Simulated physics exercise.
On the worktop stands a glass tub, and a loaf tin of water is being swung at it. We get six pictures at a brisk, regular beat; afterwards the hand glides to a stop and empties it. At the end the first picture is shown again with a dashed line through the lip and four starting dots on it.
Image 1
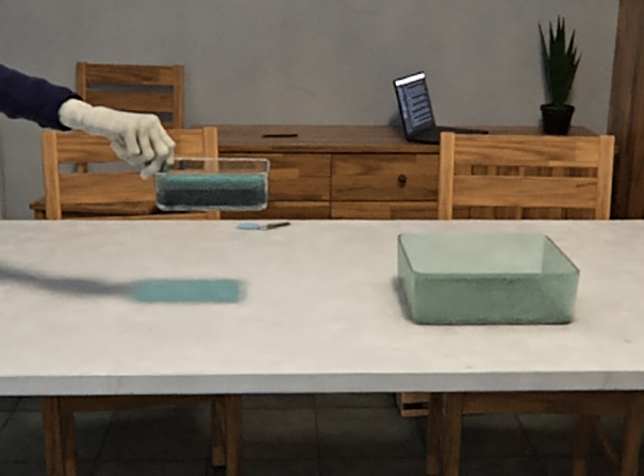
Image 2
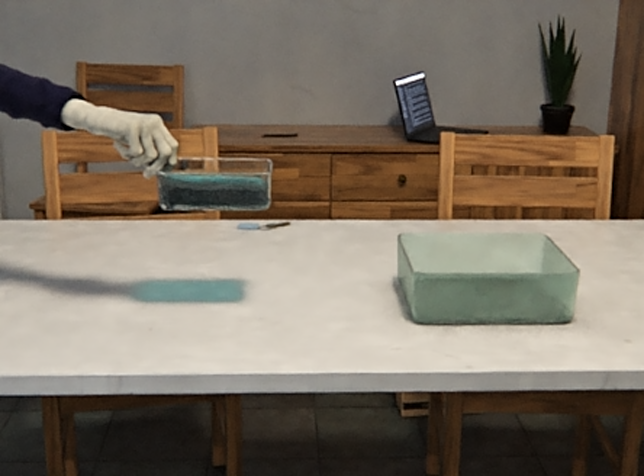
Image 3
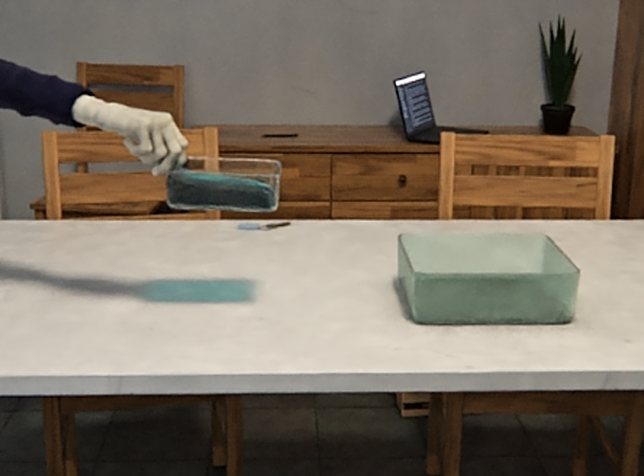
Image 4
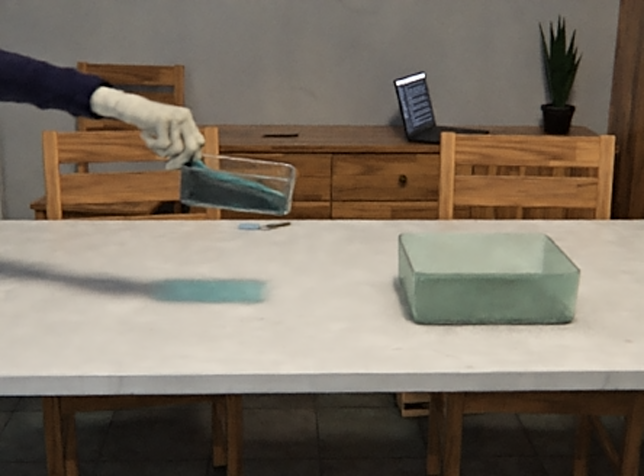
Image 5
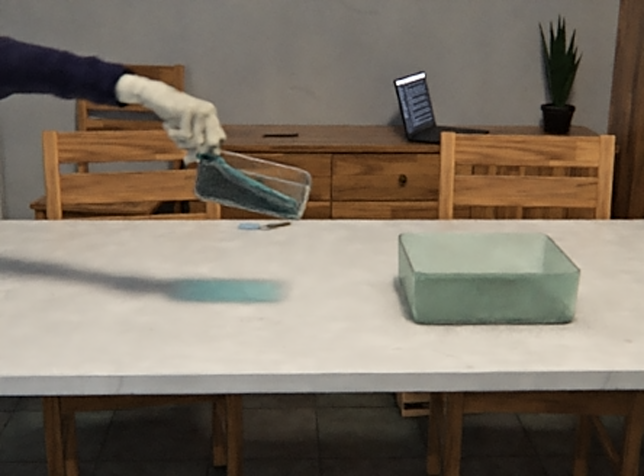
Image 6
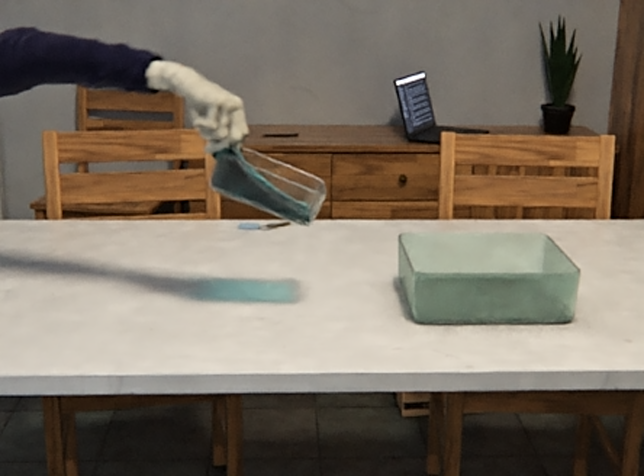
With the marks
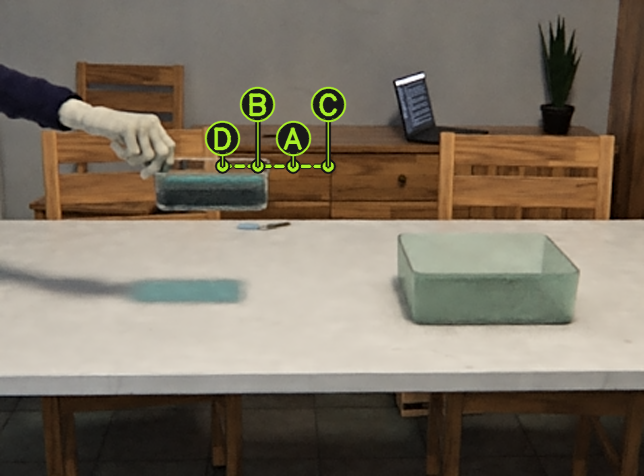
A white-gloved hand held a clear rectangular container of bluish water above a pale table, then moved it right and tilted it steadily downward on its right side, while a greenish glass tub stayed still.
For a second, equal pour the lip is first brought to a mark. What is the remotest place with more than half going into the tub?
It is C.
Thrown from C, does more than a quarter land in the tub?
Yes.
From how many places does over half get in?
One of them.
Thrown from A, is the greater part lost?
Yes, that goes wrong.
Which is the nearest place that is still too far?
That is place A.
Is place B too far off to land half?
Yes.
In lime, A at (293, 166); B at (257, 166); C at (328, 166); D at (222, 166).
With A, about 34 % lands in the tub, 61 % falls short and 5 % goes beside or beyond.
With B, about 15 % lands in the tub, 82 % falls short and 4 % goes beside or beyond.
With C, about 66 % lands in the tub, 28 % falls short and 6 % goes beside or beyond.
With D, about 1 % lands in the tub, 97 % falls short.
